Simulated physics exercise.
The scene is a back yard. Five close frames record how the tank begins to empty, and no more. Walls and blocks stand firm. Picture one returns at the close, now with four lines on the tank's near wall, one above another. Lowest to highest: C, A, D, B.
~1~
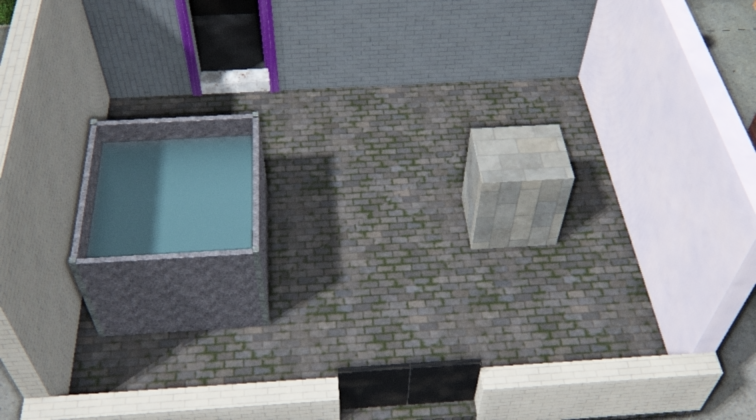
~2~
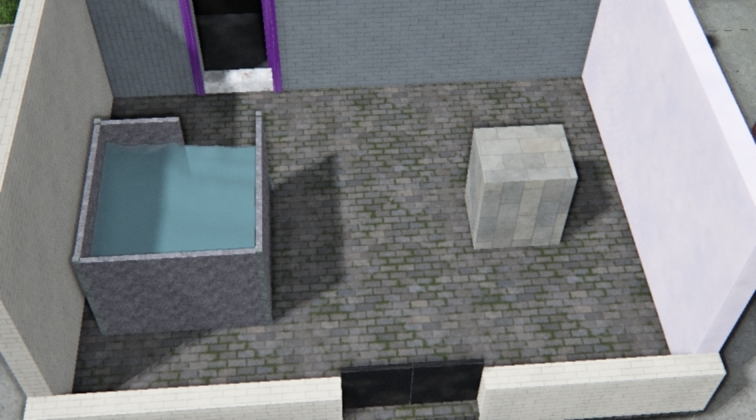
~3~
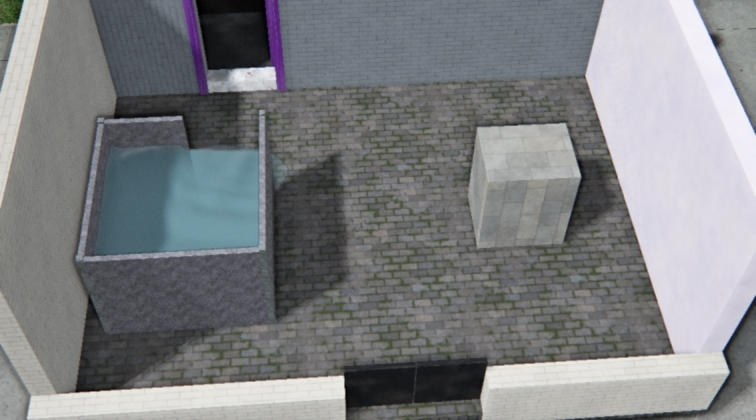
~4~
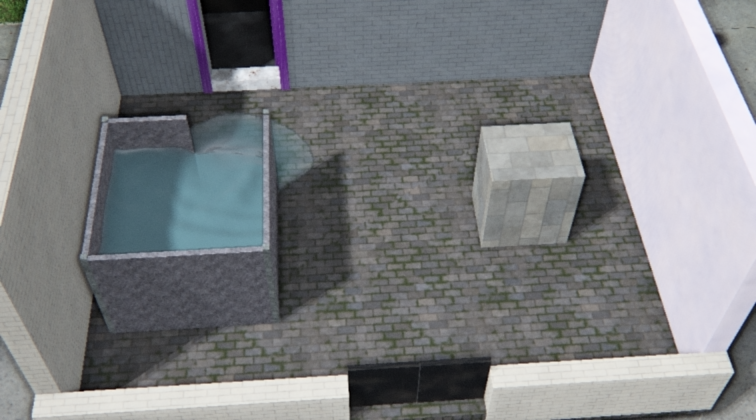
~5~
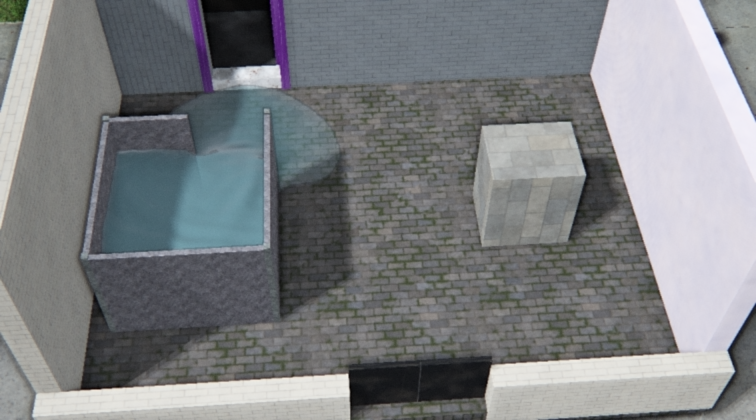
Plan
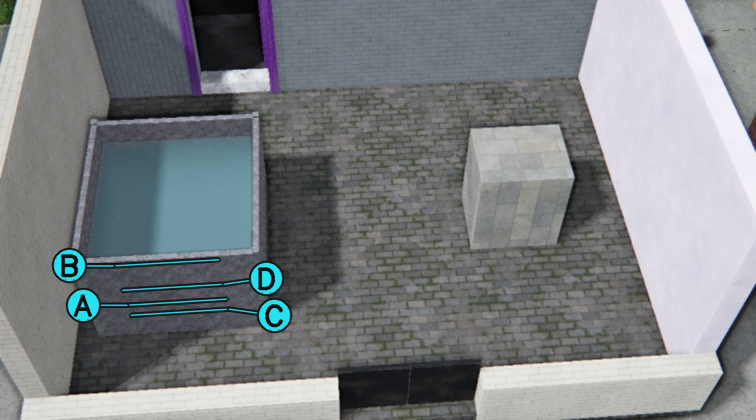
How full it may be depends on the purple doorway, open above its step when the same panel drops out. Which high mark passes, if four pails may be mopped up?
Take C.
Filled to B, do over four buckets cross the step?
Yes.
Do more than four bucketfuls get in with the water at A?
Yes, that goes wrong.
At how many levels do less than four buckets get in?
One of the four.
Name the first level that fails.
Level A.
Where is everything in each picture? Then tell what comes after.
Water in the tank at rest, its middle at (174, 200); foot of the purple doorway at (236, 92); shut gate at (409, 370).
Water covers 1 % of the ground, its front hidden from here.
Water covers 3 % of the ground, its front hidden from here.
Water covers 7 % of the ground and shows as far out as (287, 137).
Water covers 13 % of the ground and shows as far out as (311, 121).
On the marked copy, A at (177, 302); B at (166, 262); C at (180, 312); D at (173, 287); from the bottom up C, A, D, B.
With A, about 10 bucketfuls get in.
With B, dozens of bucketfuls pour in.
With C, a splash gets over, under a bucket.
With D, dozens of bucketfuls pour in.
